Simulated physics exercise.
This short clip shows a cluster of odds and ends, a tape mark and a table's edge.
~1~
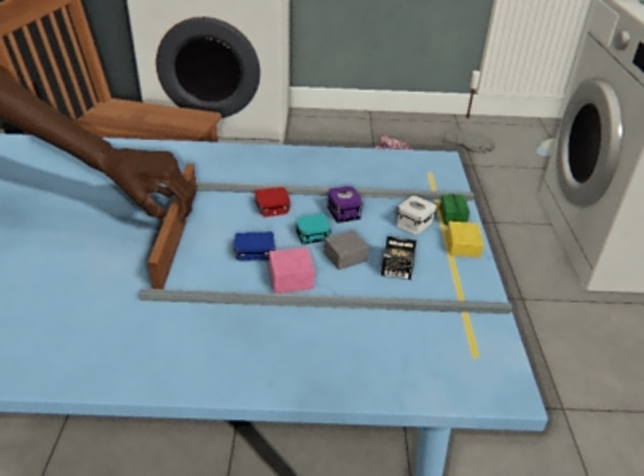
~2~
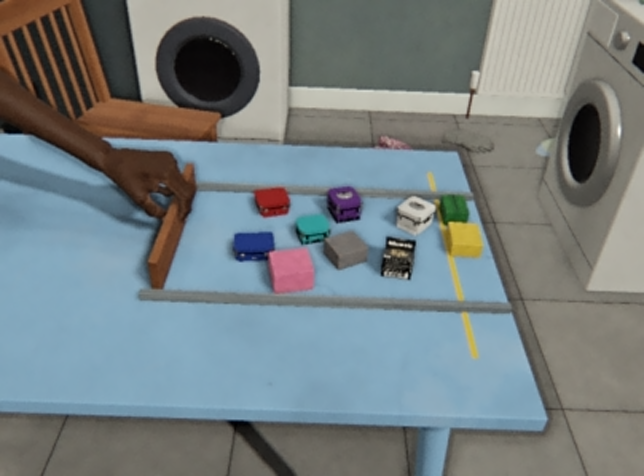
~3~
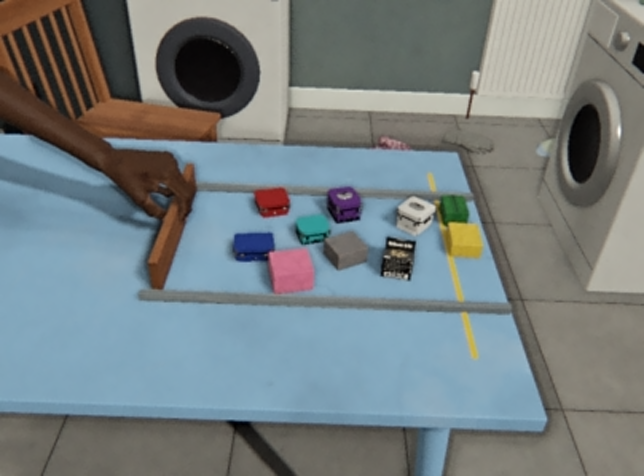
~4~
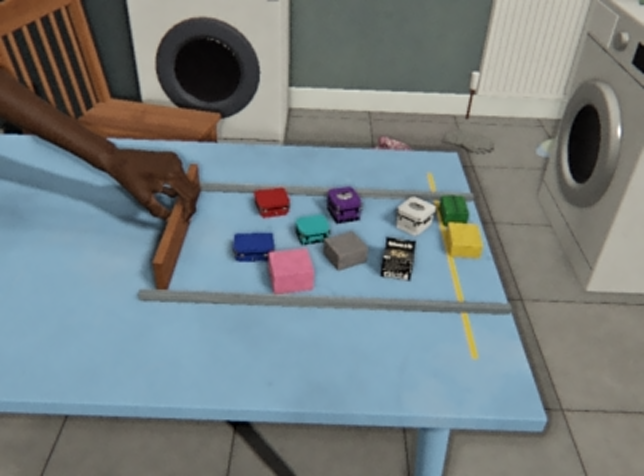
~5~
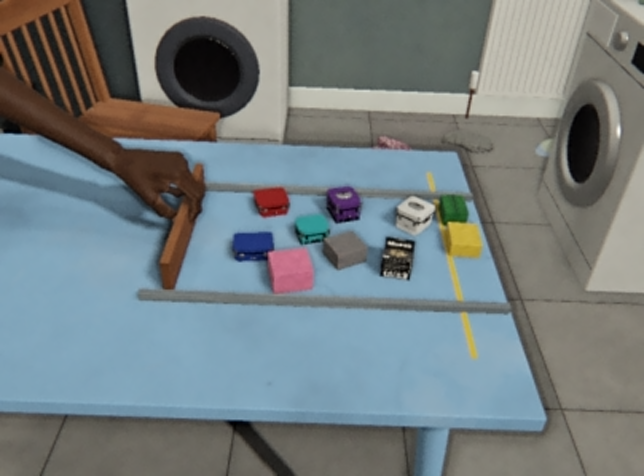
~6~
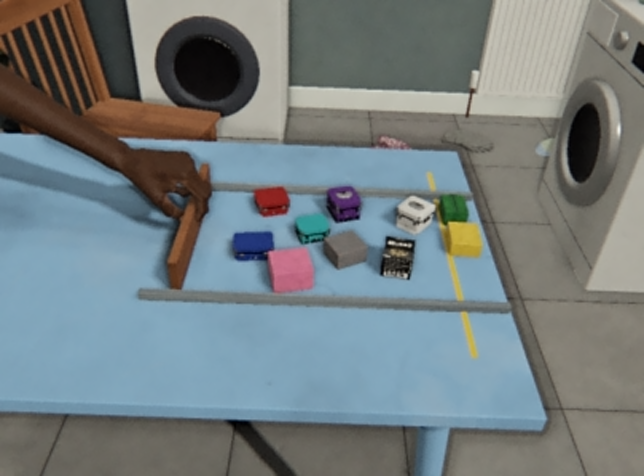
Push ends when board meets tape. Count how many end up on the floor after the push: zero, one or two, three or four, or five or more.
Five or more.
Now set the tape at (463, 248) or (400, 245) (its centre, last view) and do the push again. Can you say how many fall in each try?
Try by try, 6 and 0.
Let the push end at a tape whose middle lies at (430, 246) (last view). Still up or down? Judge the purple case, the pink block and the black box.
Going in order, the purple case keeps its spot, then the pink block keeps its spot, then the black box goes off the edge.
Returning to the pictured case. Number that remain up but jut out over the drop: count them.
Tally: 0.
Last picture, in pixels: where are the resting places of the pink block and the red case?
Pink block: (479, 280); red case: (456, 211).
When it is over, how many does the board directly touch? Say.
4 of them.
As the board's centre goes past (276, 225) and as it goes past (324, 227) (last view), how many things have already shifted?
Respectively 3 and 7.
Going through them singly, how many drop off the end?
6.
Soon after, none off yet; yellow block at rest near (464, 239); green box at rest near (453, 210); white case at rest near (415, 216).
Then, none off yet; yellow block at rest near (465, 240); green box moving near (460, 209); white case moved about its own width near (438, 218).
At rest, the number that fall off is five or more; fallen, purple case, grey block, black box, white case, green box and yellow block.
